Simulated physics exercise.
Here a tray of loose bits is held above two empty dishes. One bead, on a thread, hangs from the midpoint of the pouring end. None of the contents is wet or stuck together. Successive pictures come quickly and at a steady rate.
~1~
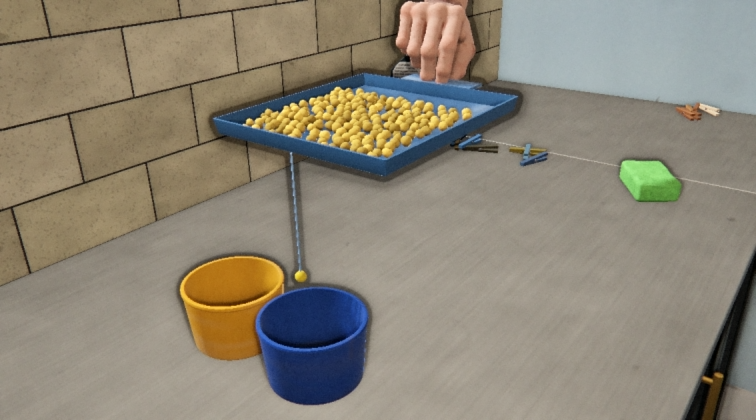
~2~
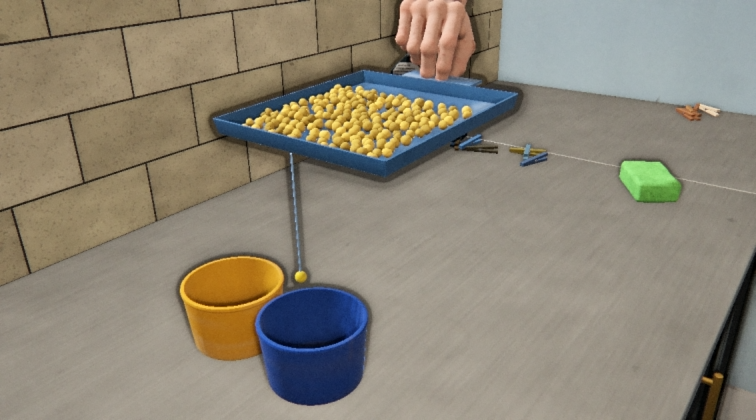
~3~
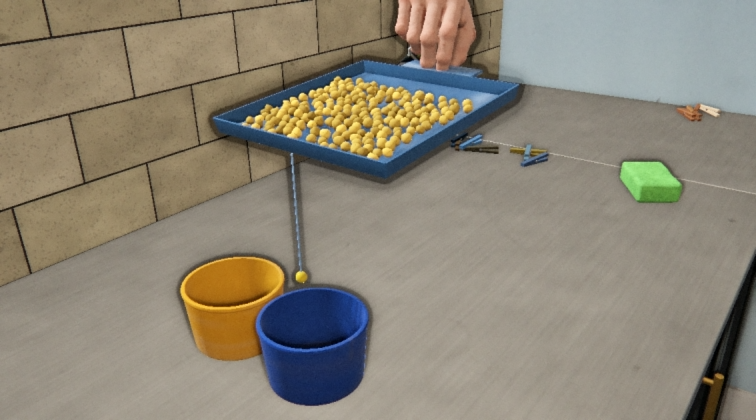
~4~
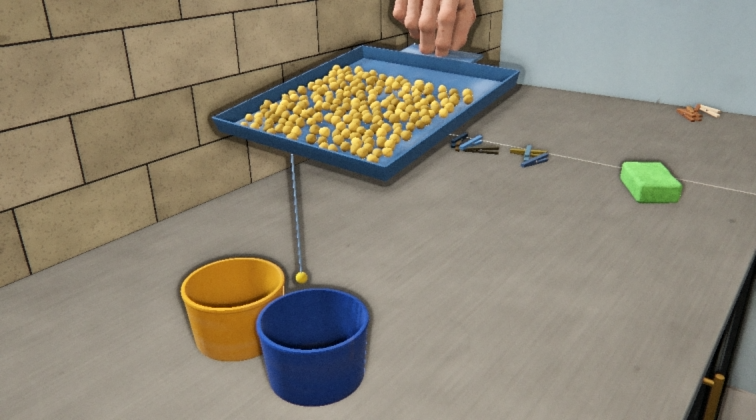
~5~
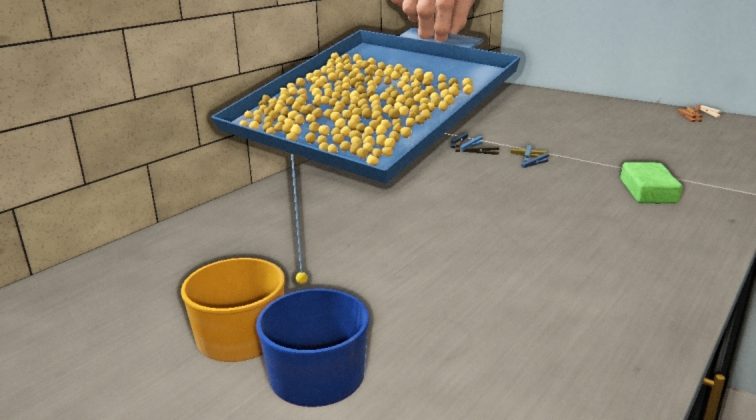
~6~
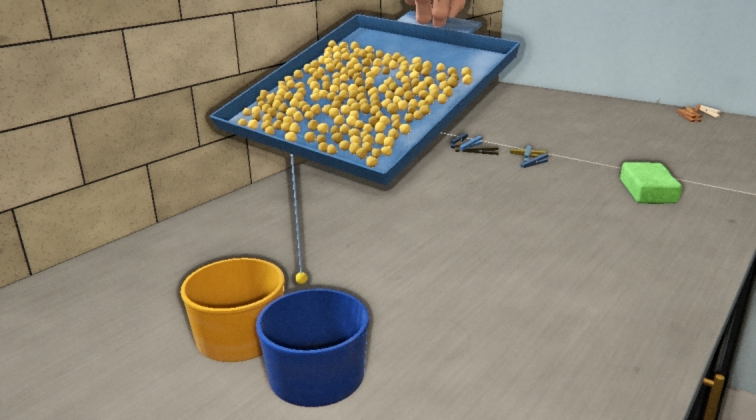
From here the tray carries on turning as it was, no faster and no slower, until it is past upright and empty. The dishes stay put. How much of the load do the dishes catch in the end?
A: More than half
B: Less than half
B.
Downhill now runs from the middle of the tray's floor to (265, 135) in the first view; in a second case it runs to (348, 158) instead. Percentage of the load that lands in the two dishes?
Roughly 60 % in the first case and 40 % in the second.
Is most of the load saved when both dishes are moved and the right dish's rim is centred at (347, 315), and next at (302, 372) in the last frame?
Well, the minor share the first time and the bulk the second time.
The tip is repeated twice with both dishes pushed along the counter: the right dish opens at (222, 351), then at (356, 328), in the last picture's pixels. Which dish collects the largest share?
Result, try one: The right of the two; try two: The right of the two.
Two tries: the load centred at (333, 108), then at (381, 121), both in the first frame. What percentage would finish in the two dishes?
In order, about 30 and 40 in a hundred.
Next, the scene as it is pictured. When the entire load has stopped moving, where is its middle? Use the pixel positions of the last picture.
The centre comes to rest close to (279, 400).
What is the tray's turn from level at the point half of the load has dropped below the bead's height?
Somewhere near 115 degrees, I'd say.
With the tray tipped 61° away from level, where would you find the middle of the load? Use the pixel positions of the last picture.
Centre estimate: (318, 102).
Soon, tray tipped steeply; all on the tray.
A while on, tray tipped right over; all on the tray.
Towards the end, tray tipped past a quarter turn; about a quarter in the right dish; a stray few in the left dish; about two thirds outside both.
Finally, tray tipped past a quarter turn; about a quarter in the right dish; a stray few in the left dish; about two thirds outside both.
